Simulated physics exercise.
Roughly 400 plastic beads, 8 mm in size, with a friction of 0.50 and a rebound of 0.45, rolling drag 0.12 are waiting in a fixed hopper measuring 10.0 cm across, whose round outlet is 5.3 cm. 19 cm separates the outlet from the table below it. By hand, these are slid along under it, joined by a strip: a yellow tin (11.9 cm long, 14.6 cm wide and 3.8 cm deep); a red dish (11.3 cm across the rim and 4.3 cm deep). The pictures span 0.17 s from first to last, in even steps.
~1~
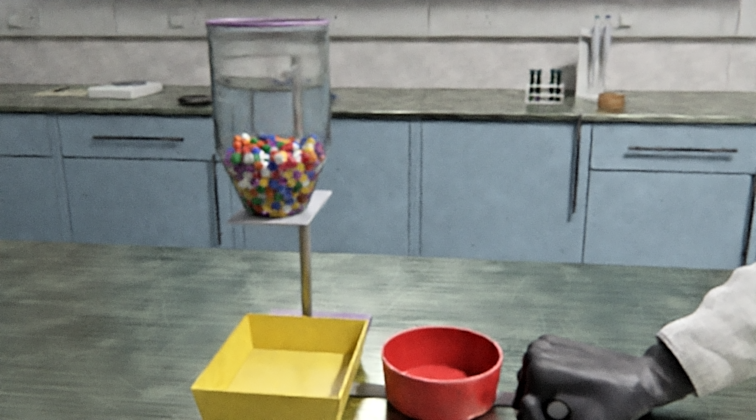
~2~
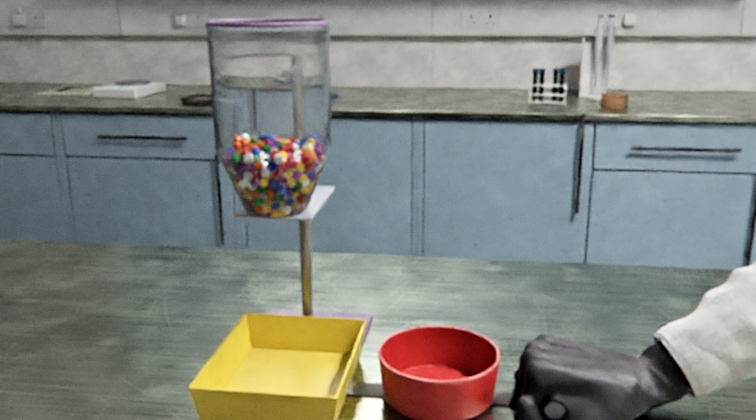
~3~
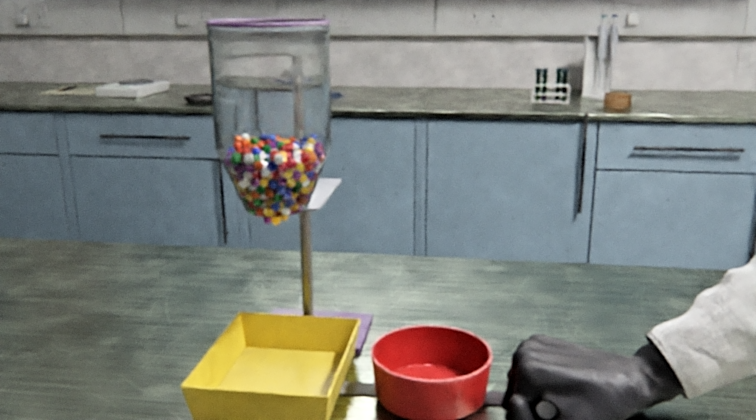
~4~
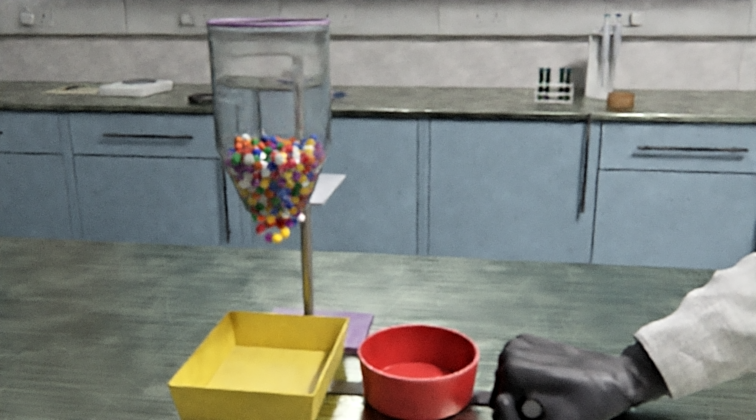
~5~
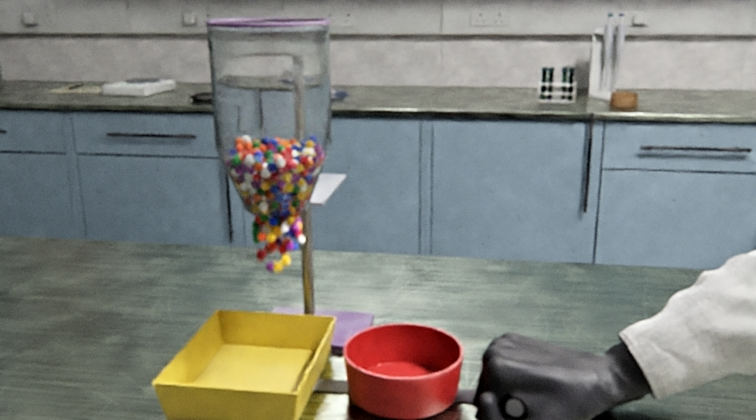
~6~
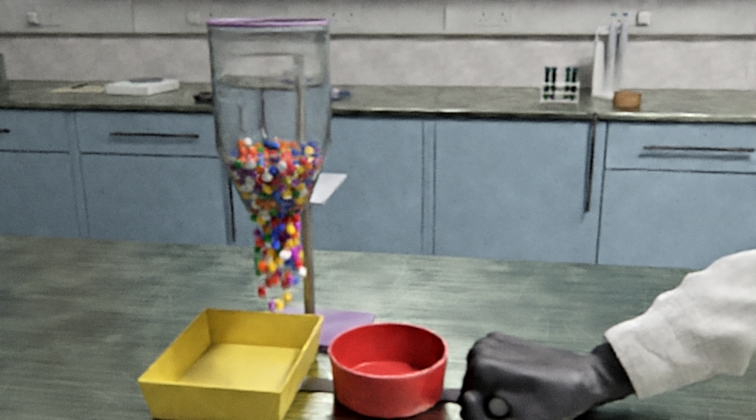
A gloved hand slides a joined yellow tin and red dish leftward along the bench beneath a clear container of colourful beads, while the plate under its outlet shifts aside and beads begin pouring downward in a lengthening stream.
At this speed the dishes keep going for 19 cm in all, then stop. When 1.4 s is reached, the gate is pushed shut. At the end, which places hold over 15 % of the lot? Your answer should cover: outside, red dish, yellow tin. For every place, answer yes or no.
Outside everything - yes; red dish - yes; yellow tin - no.
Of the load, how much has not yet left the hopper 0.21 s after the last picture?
Load share: About 5 %.
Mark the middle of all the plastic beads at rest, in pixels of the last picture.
Centre at rest: Approx. (239, 373) in the final picture.
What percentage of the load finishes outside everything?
Roughly 20 percent.
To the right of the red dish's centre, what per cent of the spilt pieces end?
About 10 percent.
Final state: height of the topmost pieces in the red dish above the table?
Roughly 3.5 cm.
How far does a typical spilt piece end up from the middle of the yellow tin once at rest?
That comes to around 12 centimetres.
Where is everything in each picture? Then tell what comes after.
Dishes slid 0.0 cm; 0 pieces falling; top of the load at (276, 145); yellow tin at (288, 351); red dish at (441, 351), in the first frame.
Dishes slid 0.2 cm; 0 pieces falling; top of the load at (276, 145), in the second frame.
Dishes slid 0.9 cm; 0 pieces falling; top of the load at (277, 145), in the third frame.
Dishes slid 2.2 cm; 15 pieces falling; top of the load at (277, 146), in the fourth frame.
Dishes slid 3.6 cm; 56 pieces falling; top of the load at (238, 148), in the fifth frame.
Dishes slid 5.0 cm; 96 pieces falling; top of the load at (240, 150); yellow tin at (239, 345); red dish at (388, 347), in the sixth frame.
Then, 0.21 s after the last picture, red dish 40 %, yellow tin 5 %, hopper 5 %, outside 20 %, in the air 30 %; middle of all pieces on or above the table near (265, 326).
Then, 0.39 s after the last picture, red dish 75 %, yellow tin 5 %, outside 20 %; middle of all pieces on or above the table near (232, 369).
Then, 0.56 s after the last picture, red dish 75 %, yellow tin 5 %, outside 20 %; middle of all pieces on or above the table near (228, 370).
Then, 0.72 s after the last picture, red dish 75 %, yellow tin 5 %, outside 20 %; middle of all pieces on or above the table near (228, 370).
In the end, red dish 75 %, yellow tin 5 %, hopper 0 %, outside 20 %.
